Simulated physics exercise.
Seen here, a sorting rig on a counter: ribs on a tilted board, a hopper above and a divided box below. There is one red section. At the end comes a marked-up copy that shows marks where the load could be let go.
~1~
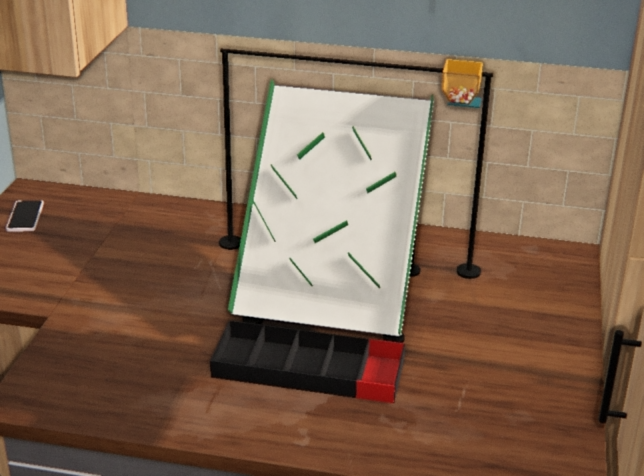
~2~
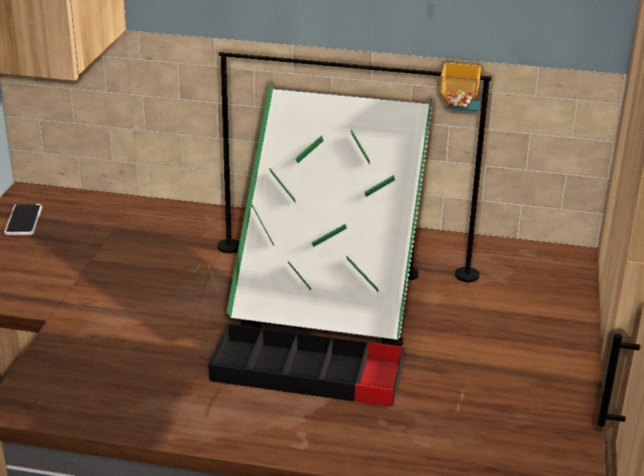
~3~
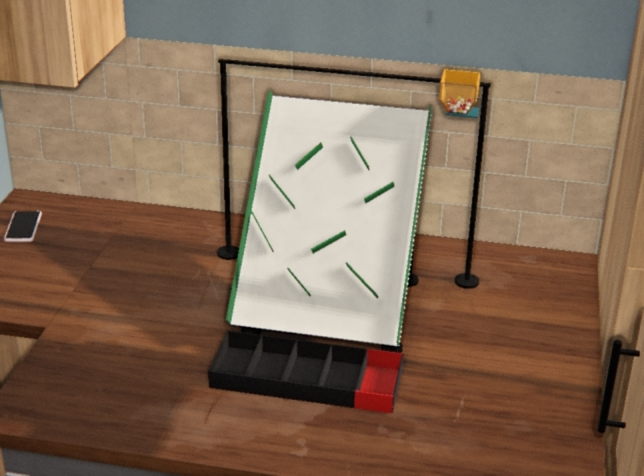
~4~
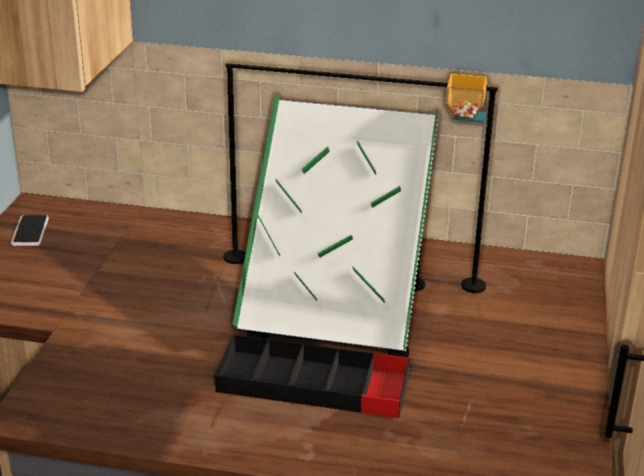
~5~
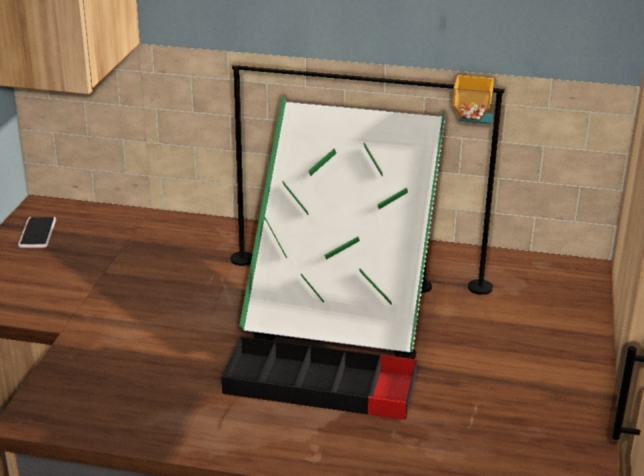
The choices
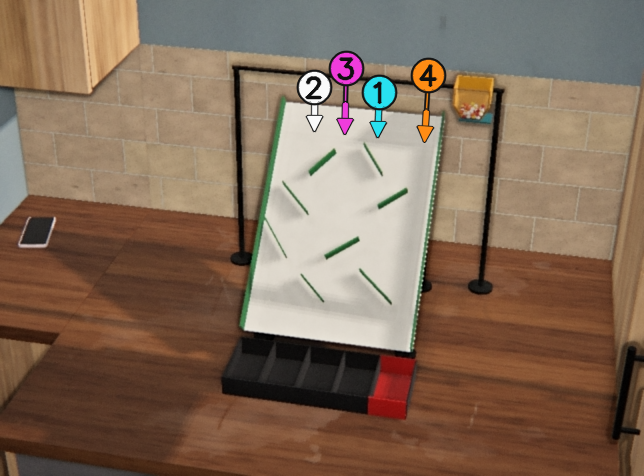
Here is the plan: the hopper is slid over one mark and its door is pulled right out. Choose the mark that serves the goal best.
Choose 4.
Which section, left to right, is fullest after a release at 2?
The fourth.
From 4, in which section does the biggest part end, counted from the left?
The fifth.
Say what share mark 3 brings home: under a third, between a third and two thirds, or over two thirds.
Mark 3 gives under a third.
On the marked copy, mark 1 meets the board at (377, 131); mark 2 meets the board at (314, 125); mark 3 meets the board at (344, 128); mark 4 meets the board at (424, 136).
Choosing 1, a small part in the red section, about half in other sections, about a quarter outside the box.
Choosing 2, a stray few in the red section, about two thirds in other sections, about a third outside the box.
Choosing 3, a small part in the red section, about a third in other sections, about half outside the box.
Choosing 4, about a third in the red section, about a quarter in other sections, about a third outside the box.
